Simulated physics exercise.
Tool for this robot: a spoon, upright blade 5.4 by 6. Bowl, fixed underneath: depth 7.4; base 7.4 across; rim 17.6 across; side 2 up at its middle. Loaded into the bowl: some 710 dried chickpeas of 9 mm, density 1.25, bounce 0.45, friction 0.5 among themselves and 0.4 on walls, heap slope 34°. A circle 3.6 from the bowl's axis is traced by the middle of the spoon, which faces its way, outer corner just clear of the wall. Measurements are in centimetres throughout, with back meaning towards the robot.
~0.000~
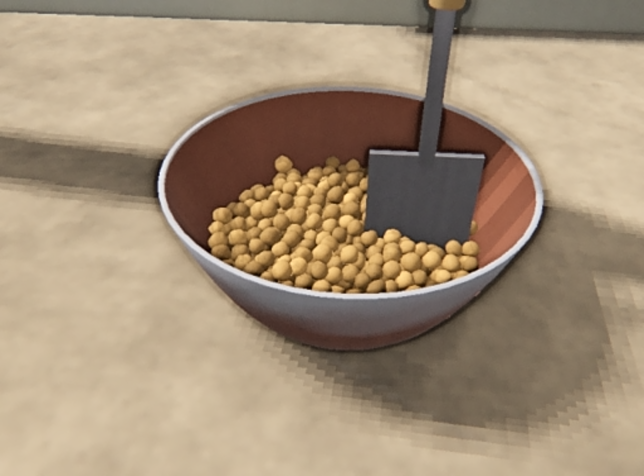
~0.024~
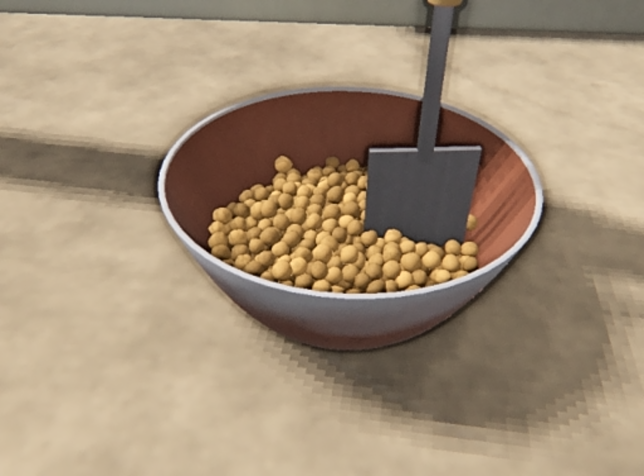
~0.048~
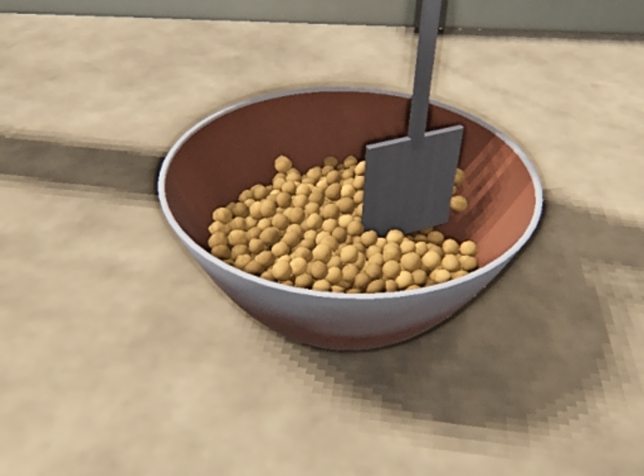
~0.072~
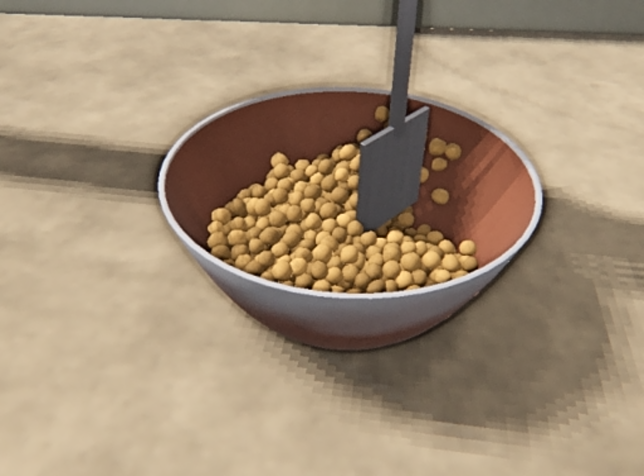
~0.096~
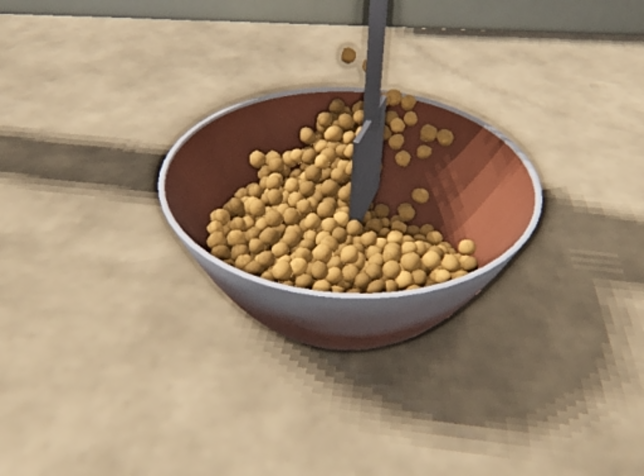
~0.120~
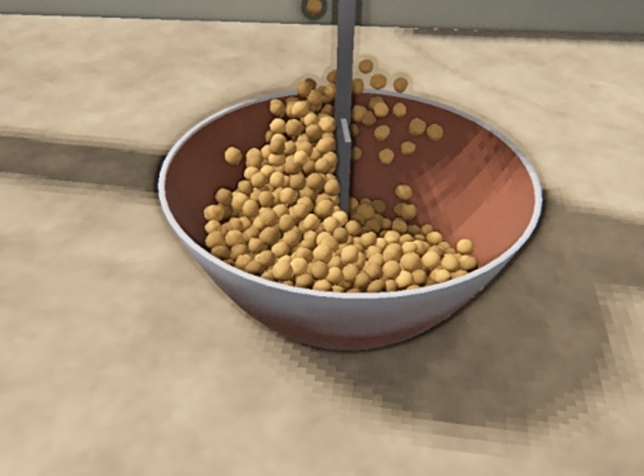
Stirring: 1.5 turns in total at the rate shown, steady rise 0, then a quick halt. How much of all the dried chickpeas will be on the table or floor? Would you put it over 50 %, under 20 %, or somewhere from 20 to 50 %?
I would put it from 20 to 50 %.
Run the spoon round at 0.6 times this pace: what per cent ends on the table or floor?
Roughly 15 per cent.
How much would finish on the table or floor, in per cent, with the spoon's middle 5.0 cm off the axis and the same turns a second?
It would come to about 0 per cent.
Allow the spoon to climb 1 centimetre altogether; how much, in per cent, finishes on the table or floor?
About 25 percent.
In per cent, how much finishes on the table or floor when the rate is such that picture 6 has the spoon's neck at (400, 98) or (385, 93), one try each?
Some 5 and 15 per cent respectively.
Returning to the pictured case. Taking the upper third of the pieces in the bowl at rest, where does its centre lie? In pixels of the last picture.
Roughly at pixel (287, 275).
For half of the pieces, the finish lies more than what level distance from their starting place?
Roughly 10 cm.
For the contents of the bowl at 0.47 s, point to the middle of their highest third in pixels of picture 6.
In the last picture it sits around (354, 147).
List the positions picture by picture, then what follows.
Spoon neck at (431, 126), 0° round; upper third of the load around (340, 230), from x 220 to 470, top at y 165; 706 in the bowl, in the first picture.
Spoon neck at (429, 121), 7° round; upper third of the load around (341, 227), from x 220 to 470, top at y 165, in the second picture.
Spoon neck at (419, 109), 27° round; upper third of the load around (343, 217), from x 220 to 470, top at y 165, in the third picture.
Spoon neck at (399, 97), 51° round; upper third of the load around (340, 207), from x 215 to 470, top at y 115, in the fourth picture.
Spoon neck at (373, 90), 74° round; upper third of the load around (333, 197), from x 215 to 470, top at y 55; 705 in the bowl, 1 in flight or on the tool, in the fifth picture.
Spoon neck at (344, 88), 97° round; upper third of the load around (311, 185), from x 215 to 470, top at y 5; 704 in the bowl, 2 in flight or on the tool, in the sixth picture.
After 0.29 s, 267° round, highest piece 13 above the table; 624 in the bowl, 16 on the table or floor, 66 in flight or on the tool.
After 0.47 s, 76° round, highest piece 10 above the table; 522 in the bowl, 130 on the table or floor, 54 in flight or on the tool.
After 0.76 s, 180° round, highest piece 7 above the table; 471 in the bowl, 233 on the table or floor, 2 in flight or on the tool.
After 1.46 s, 180° round, highest piece 6 above the table; 471 in the bowl, 235 on the table or floor.
At rest, 471 in the bowl, 235 on the table or floor. That is 33 % on the table or floor.
